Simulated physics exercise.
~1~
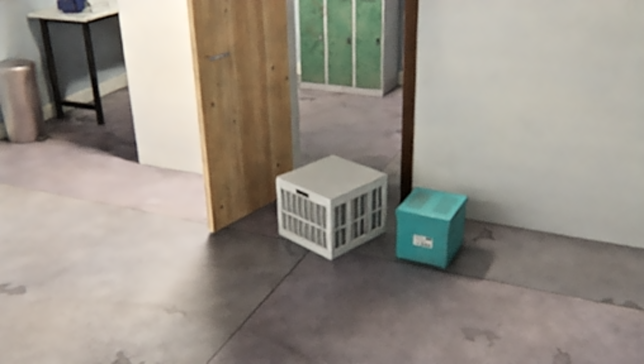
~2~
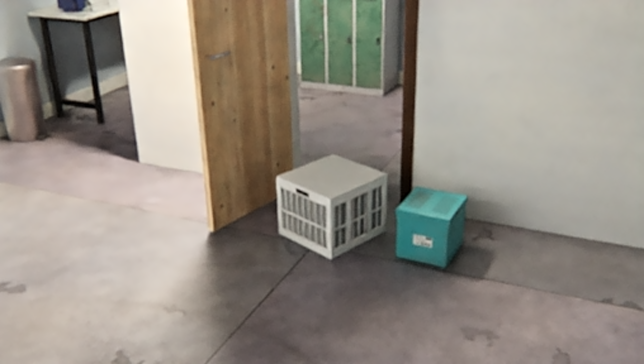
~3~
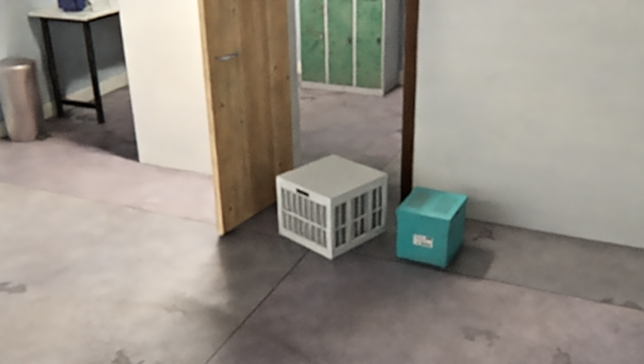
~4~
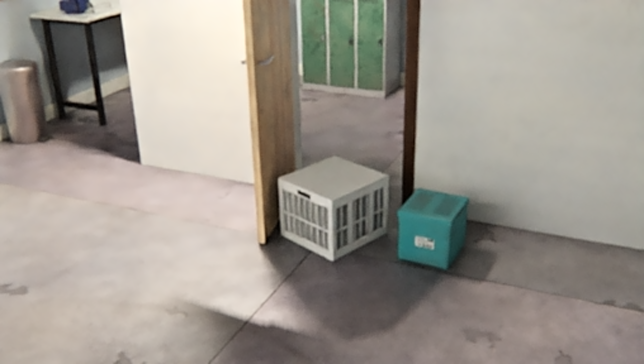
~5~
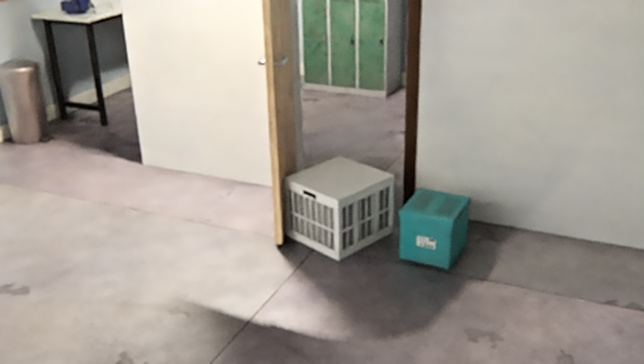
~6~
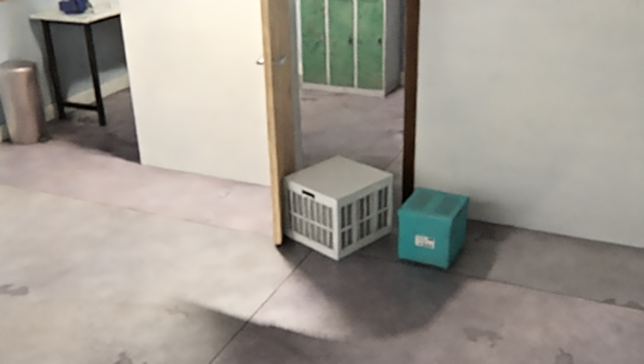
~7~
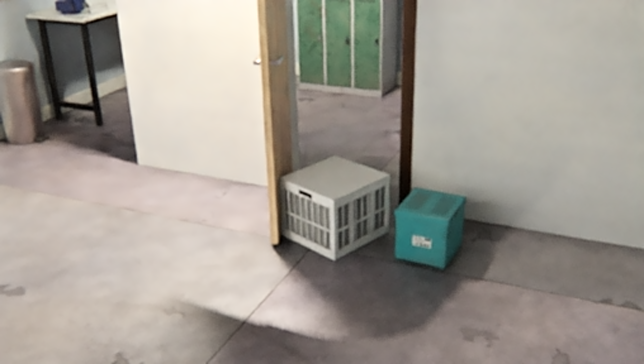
In a room with a bare concrete floor, an open wooden door swung partway toward a pale slatted crate beside a turquoise box, nudged the crate slightly, and came to rest against it, still open, with green lockers visible through the doorway.
